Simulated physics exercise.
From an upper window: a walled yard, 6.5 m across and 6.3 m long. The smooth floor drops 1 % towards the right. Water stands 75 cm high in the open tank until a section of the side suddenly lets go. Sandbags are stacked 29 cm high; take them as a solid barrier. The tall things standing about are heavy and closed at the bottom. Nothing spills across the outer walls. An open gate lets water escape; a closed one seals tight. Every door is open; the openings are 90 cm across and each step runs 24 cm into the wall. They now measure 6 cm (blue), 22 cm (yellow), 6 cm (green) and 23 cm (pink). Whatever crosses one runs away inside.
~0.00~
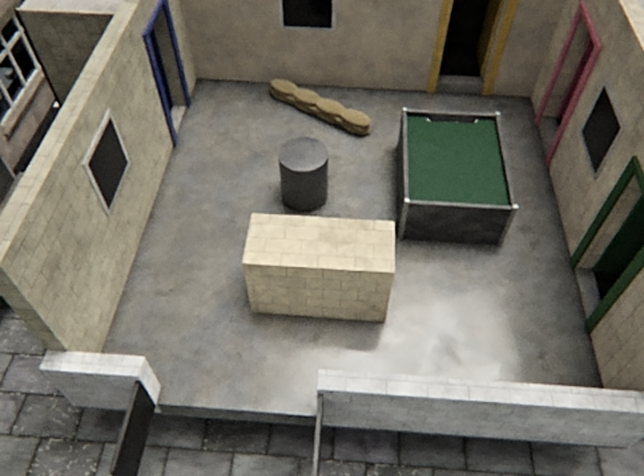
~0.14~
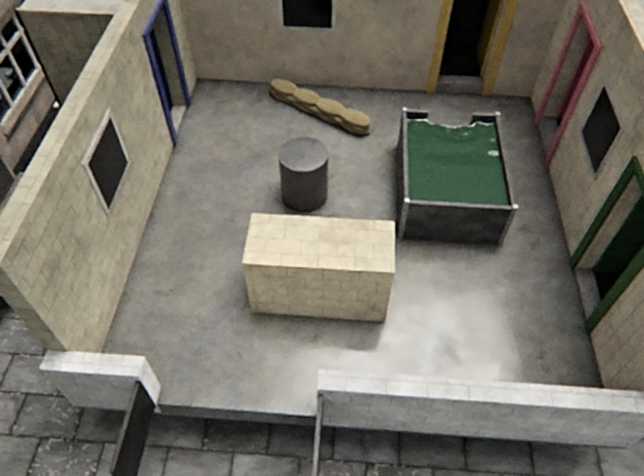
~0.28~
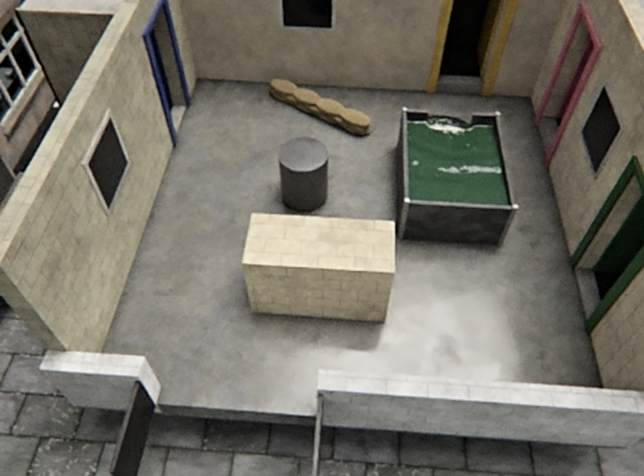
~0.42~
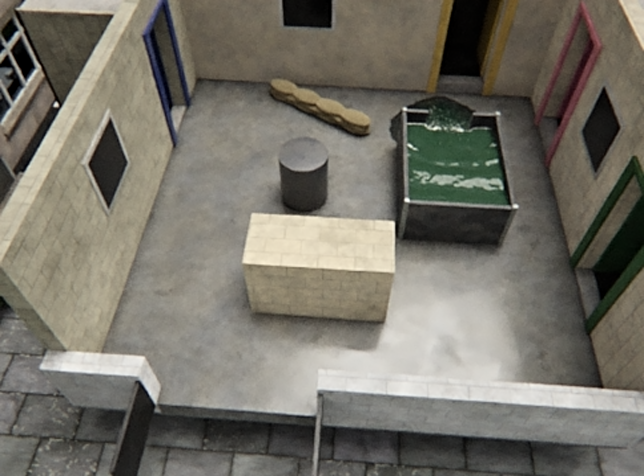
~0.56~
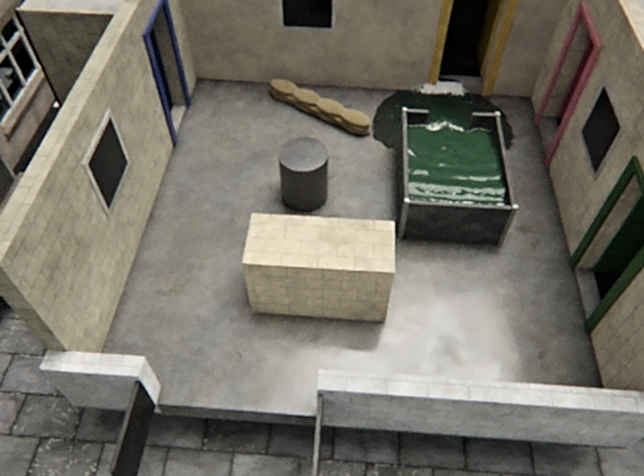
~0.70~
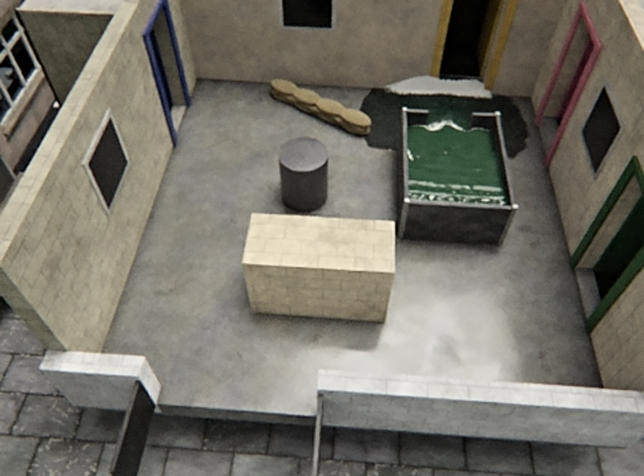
Green-looking water in an open tank dipped and rippled at its far side, then poured out through a gap there, spreading a dark puddle across the yard floor behind it to the yellow door.
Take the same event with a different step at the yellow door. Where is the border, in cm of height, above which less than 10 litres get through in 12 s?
About 35 cm.
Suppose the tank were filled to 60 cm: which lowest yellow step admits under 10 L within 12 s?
Some 27 cm.
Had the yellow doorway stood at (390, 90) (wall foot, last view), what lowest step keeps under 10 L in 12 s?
About 26 cm.
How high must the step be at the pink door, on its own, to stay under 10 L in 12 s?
About 13.5 cm at pink.
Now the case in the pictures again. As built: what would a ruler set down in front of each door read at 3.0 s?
Depths in cm: Blue 6, yellow 22, green 1, pink 13.
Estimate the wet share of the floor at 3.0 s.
Some 25 per cent of it.
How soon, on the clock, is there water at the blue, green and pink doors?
Arrival: Blue 2.8 s, green 3.2 s, pink 1.2 s.
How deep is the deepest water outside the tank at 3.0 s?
Up to some 32 cm.
After 1.4 s water covers 15 % of the floor, deepest (44 cm) near (532, 102); 36 cm at the yellow door, 37 litres in over its 22 cm step.
After 3.0 s water covers 25 % of the floor, deepest (32 cm) near (296, 95); 22 cm at the yellow door, 101 litres in over its 22 cm step.
After 12.0 s water covers 90 % of the floor, deepest (13 cm) near (604, 391); 9 cm at the yellow door, 107 litres in over its 22 cm step.
At the yellow door as built, the water arrived by 0.6 s and peaked near 37 cm at 1.2 s.
With a step of 32 cm, 22 litres would have come in within the 12 s; with 43.5 cm, 0 litres. So under 10 litres takes about 35 cm.
